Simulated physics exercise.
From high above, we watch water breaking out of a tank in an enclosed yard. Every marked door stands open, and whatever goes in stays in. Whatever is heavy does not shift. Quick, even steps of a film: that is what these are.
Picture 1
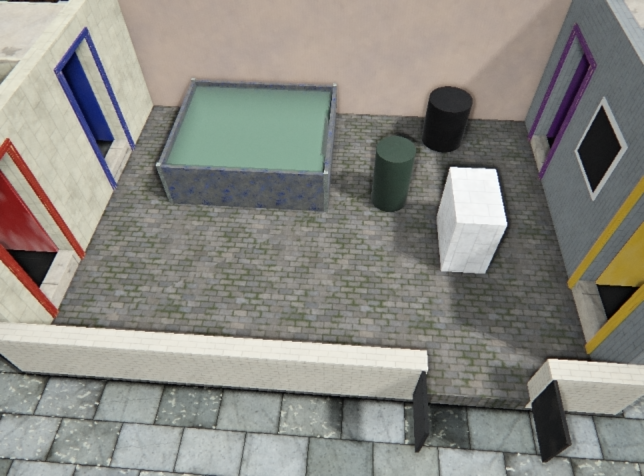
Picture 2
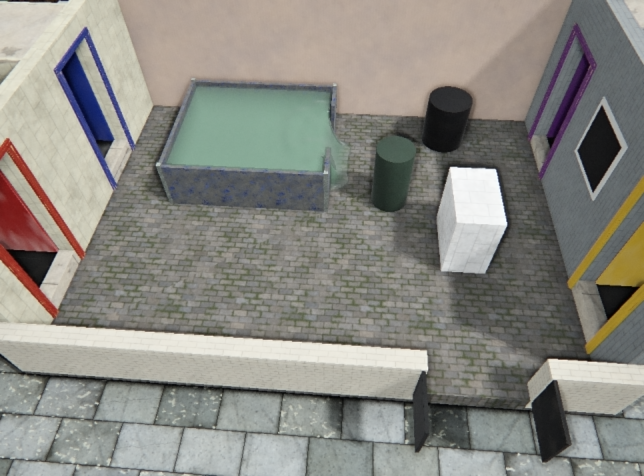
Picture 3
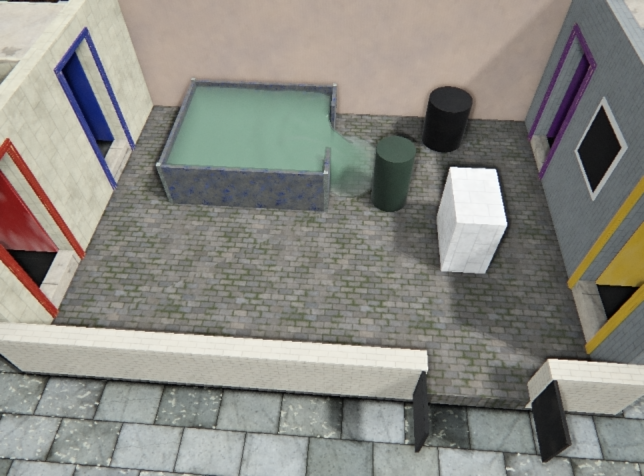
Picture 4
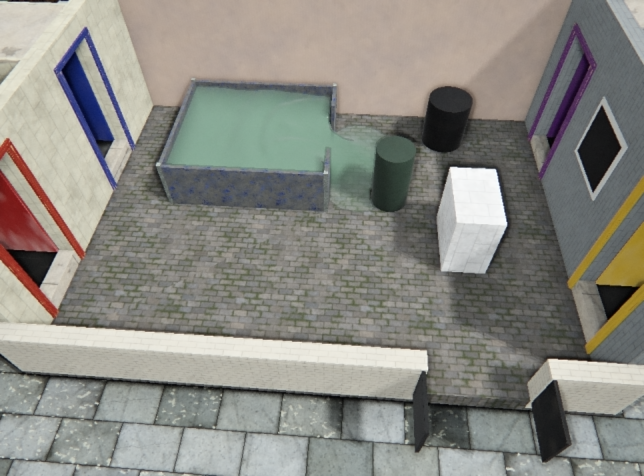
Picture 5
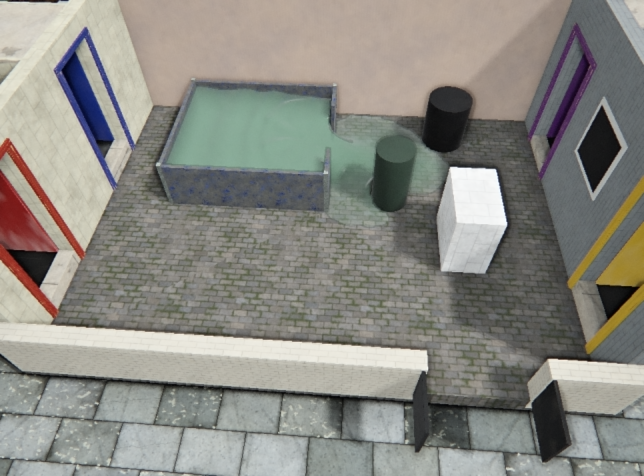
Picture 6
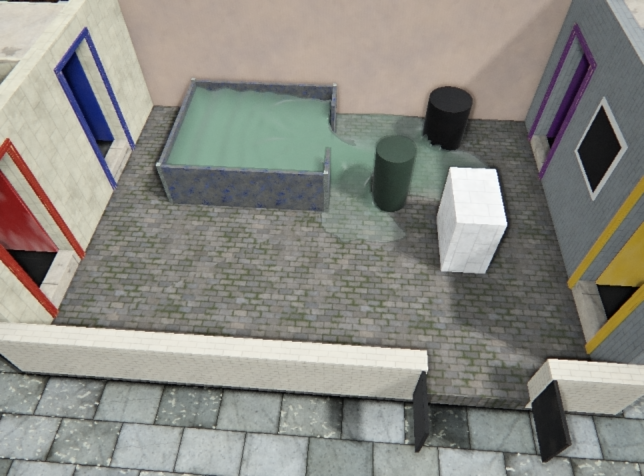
In the video, greenish water pours through a gap in the right side of a rectangular tank in an enclosed yard, reaches a dark green cylinder, and spreads around it across the paving toward a black cylinder and white block.
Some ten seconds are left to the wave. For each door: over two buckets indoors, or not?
One by one: The red door is going to stay inside the allowance, the purple door is going to overshoot the allowance, the blue door is going to stay inside the allowance, the yellow door is going to stay inside the allowance.
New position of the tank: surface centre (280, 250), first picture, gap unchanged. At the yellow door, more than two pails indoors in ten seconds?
Yellow: Overshoots.
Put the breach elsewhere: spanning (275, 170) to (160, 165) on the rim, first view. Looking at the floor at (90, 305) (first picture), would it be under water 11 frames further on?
Answer: Under water.
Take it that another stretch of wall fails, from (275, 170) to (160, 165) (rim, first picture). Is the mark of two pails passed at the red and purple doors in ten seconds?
Lab note - red door tops the mark, purple door stays short of it.
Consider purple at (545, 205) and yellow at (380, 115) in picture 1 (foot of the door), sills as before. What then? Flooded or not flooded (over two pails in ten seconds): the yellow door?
The yellow one falls short.
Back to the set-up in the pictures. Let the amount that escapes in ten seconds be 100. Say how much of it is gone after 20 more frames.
My guess would be around 20 percent.
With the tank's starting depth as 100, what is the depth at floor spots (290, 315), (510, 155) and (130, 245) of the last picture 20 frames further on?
In the order asked, some 2, 30 and 0 in a hundred.
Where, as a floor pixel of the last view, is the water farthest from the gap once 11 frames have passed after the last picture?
I'd point to (588, 348).
A moment on, water covers 30 % of the floor; the red door not reached, the purple door under two buckets in, the blue door not reached, the yellow door not reached.
Next, water covers 45 % of the floor; the red door not reached, the purple door over two buckets in, the blue door not reached, the yellow door wet at the sill, nothing in.
Then, water covers 60 % of the floor; the red door not reached, the purple door far over two buckets in, the blue door not reached, the yellow door wet at the sill, nothing in.
Later, water covers 75 % of the floor; the red door not reached, the purple door far over two buckets in, the blue door wet at the sill, nothing in, the yellow door wet at the sill, nothing in.
In the end, water covers 95 % of the floor; the red door wet at the sill, nothing in, the purple door far over two buckets in, the blue door wet at the sill, nothing in, the yellow door wet at the sill, nothing in.
